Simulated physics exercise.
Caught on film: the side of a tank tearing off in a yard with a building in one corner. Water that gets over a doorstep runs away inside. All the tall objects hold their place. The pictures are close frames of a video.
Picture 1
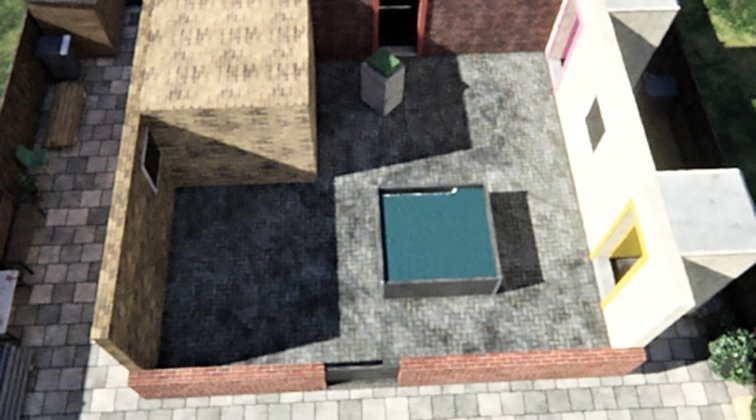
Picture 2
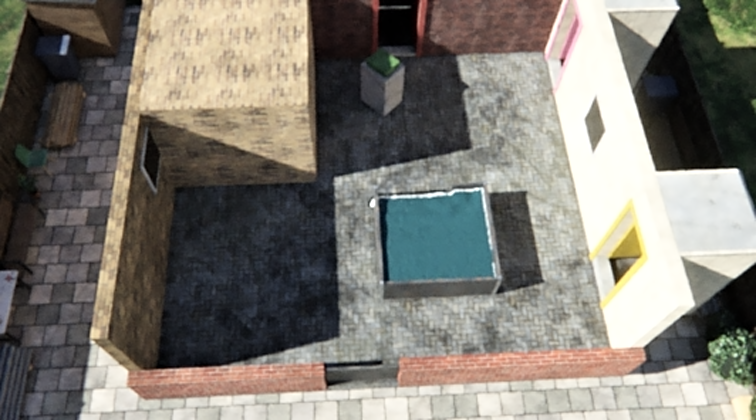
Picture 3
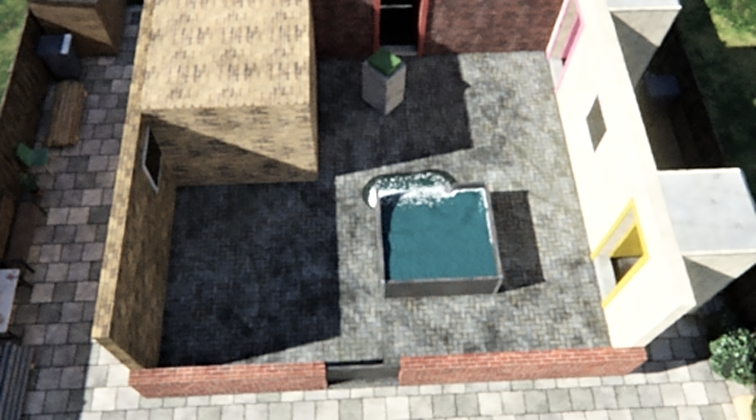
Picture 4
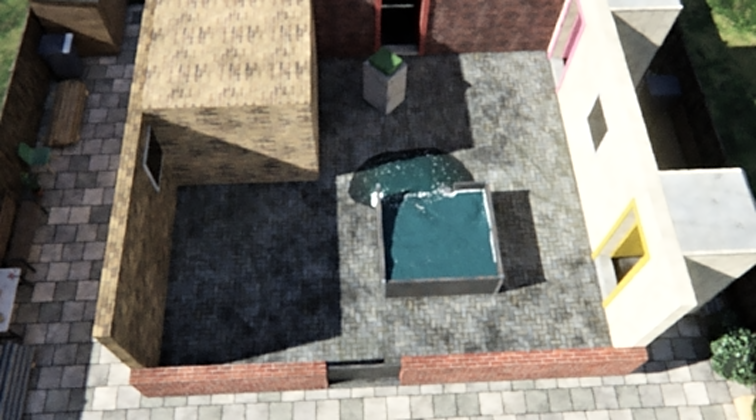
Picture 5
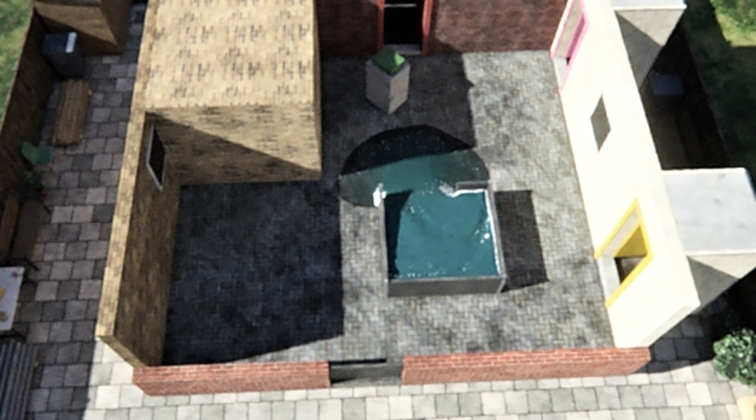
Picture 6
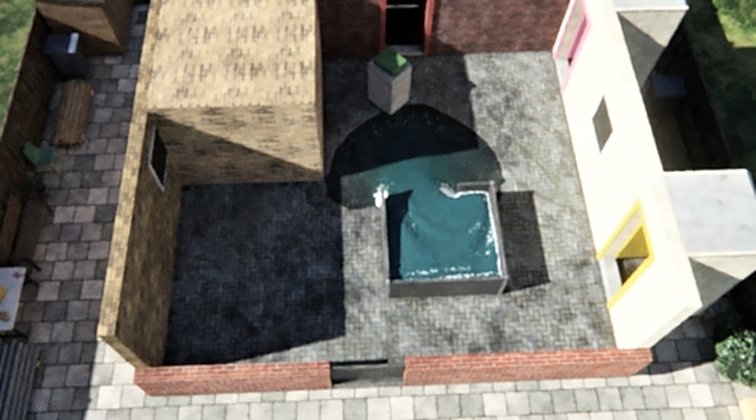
Water pours from the far side of a square tank and spreads across the paved yard.
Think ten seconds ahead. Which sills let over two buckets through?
One by one: The red door floods; the yellow door holds within the limit; the pink door floods.
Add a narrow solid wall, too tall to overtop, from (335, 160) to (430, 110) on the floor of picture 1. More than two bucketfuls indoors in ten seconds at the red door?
In short: Red takes less.
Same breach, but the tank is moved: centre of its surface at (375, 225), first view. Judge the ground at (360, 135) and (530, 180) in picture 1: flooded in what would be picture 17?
As listed: Flooded, no water.
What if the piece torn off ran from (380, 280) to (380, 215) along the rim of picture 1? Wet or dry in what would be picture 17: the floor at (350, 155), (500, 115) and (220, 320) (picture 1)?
In that order: Not flooded, not flooded, awash.
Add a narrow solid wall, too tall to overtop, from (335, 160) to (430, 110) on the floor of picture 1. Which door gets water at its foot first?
It is the one in pink.
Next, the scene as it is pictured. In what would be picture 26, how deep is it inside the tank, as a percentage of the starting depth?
About 30 per cent.
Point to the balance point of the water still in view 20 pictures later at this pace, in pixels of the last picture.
Close to (428, 150).
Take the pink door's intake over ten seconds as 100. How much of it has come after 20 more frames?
Close to 20 %.
A moment on, water covers 25 % of the floor; the red door under two buckets in, the yellow door not reached, the pink door not reached.
Next, water covers 30 % of the floor; the red door under two buckets in, the yellow door not reached, the pink door not reached.
Then, water covers 35 % of the floor; the red door over two buckets in, the yellow door not reached, the pink door over two buckets in.
Later, water covers 55 % of the floor; the red door over two buckets in, the yellow door wet at the sill, nothing in, the pink door far over two buckets in.
In the end, water covers 85 % of the floor; the red door far over two buckets in, the yellow door wet at the sill, nothing in, the pink door far over two buckets in.
